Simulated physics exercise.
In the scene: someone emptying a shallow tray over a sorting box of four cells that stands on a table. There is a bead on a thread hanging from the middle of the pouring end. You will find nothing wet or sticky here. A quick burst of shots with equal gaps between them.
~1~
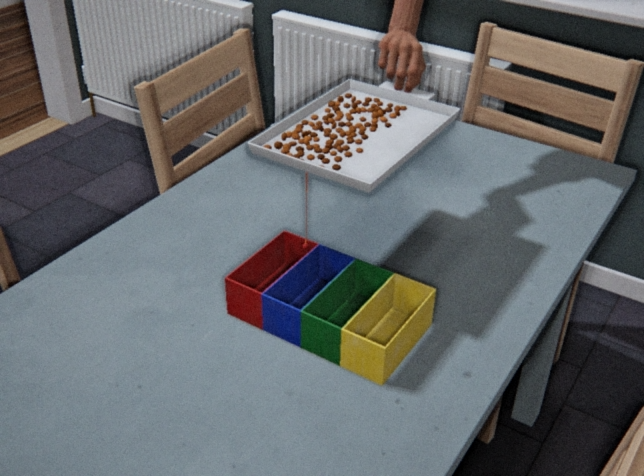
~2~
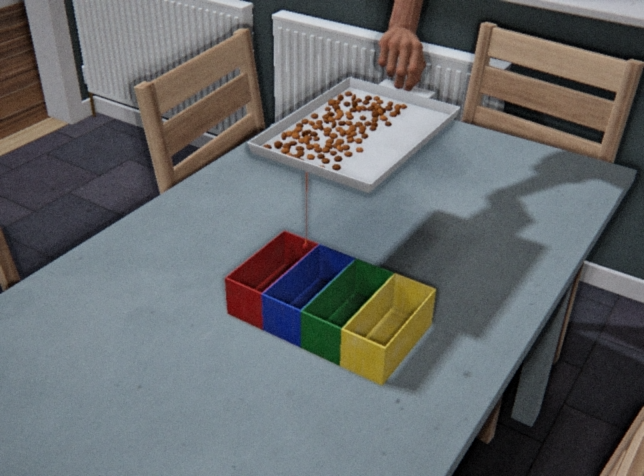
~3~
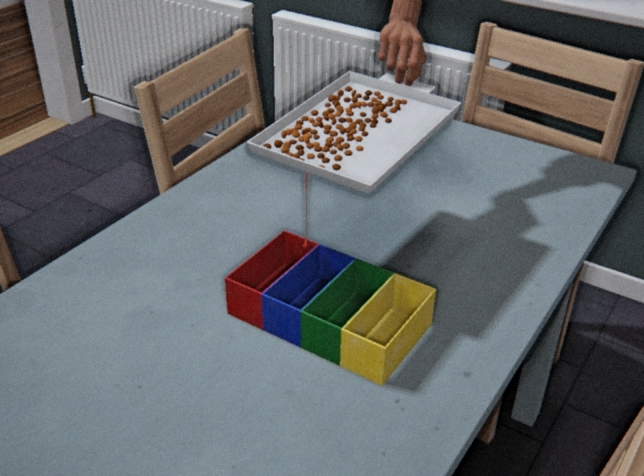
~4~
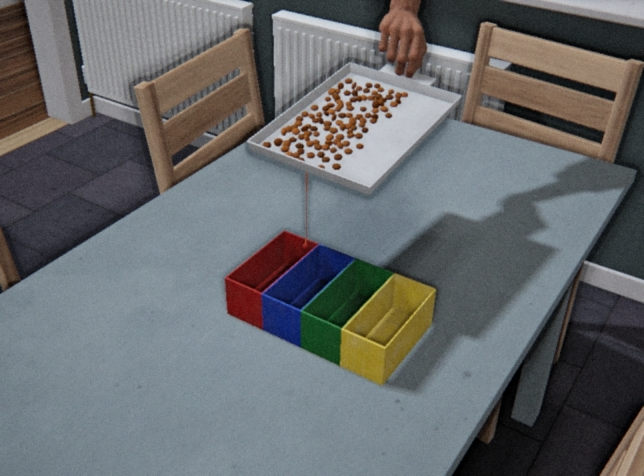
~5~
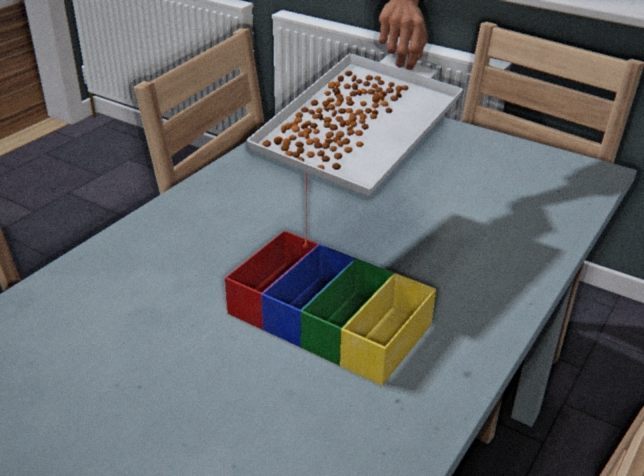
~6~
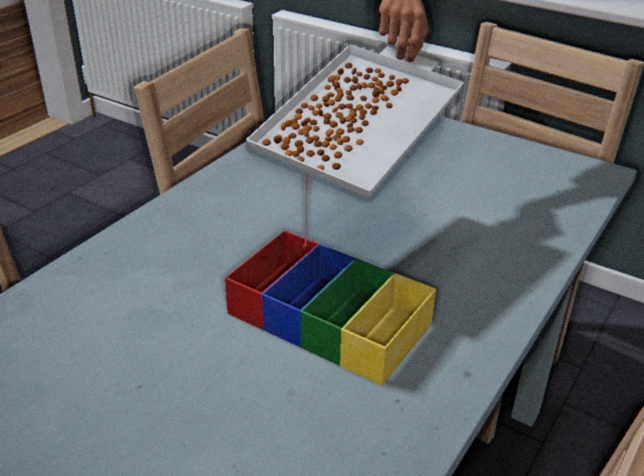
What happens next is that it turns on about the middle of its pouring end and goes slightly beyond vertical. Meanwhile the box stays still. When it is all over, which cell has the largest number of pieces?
The green cell.
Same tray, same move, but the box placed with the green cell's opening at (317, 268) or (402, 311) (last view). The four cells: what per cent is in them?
The first yields 100 per cent and the second 90 per cent.
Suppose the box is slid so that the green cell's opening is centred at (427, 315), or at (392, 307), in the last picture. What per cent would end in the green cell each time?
The first position comes out at 0 per cent, the other at 0 per cent.
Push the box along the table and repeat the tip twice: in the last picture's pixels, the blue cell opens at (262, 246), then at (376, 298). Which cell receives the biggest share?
It would be yellow the first time and the red cell the second time.
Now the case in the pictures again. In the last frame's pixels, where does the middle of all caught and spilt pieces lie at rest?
Around (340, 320), give or take.
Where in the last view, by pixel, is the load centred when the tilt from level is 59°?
I'd mark it close to (337, 163).
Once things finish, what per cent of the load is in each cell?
Approximate shares in per cent - red cell 0, blue cell 30, green cell 60, yellow cell 0.
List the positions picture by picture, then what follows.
In the first picture, corners of the pouring end near (251, 142) and (370, 181), level; middle of the load near (339, 130), bits of cat kibble; bead on its thread near (306, 247); red cell near (244, 300); blue cell near (282, 317); green cell near (321, 335); yellow cell near (363, 354).
In the second picture, corners of the pouring end near (251, 142) and (369, 182), level; middle of the load near (339, 129).
In the third picture, corners of the pouring end near (251, 141) and (369, 183), tipped barely, lowest at the right corner; middle of the load near (339, 127).
In the fourth picture, corners of the pouring end near (251, 141) and (369, 185), tipped a little, lowest at the right corner; middle of the load near (339, 123).
In the fifth picture, corners of the pouring end near (251, 140) and (369, 186), tipped a little, lowest at the right corner; middle of the load near (339, 119).
In the sixth picture, corners of the pouring end near (250, 139) and (369, 188), tipped a little, lowest at the right corner; middle of the load near (335, 110); red cell near (244, 300); blue cell near (282, 317); green cell near (321, 335); yellow cell near (363, 354).
Shortly afterwards, tray tipped steeply; all but a few on the tray; only a few falling or outside the box.
Next, tray tipped right over; near a quarter on the tray; near half in the green cell; near a quarter in the blue cell; only a few in the yellow cell; near a quarter falling or outside the box.
Some moments later, tray tipped past a quarter turn; near two thirds in the green cell; near a third in the blue cell; a little in the red cell; only a few in the yellow cell.
In the end, tray tipped past a quarter turn; near two thirds in the green cell; near a third in the blue cell; a little in the red cell; only a few in the yellow cell.
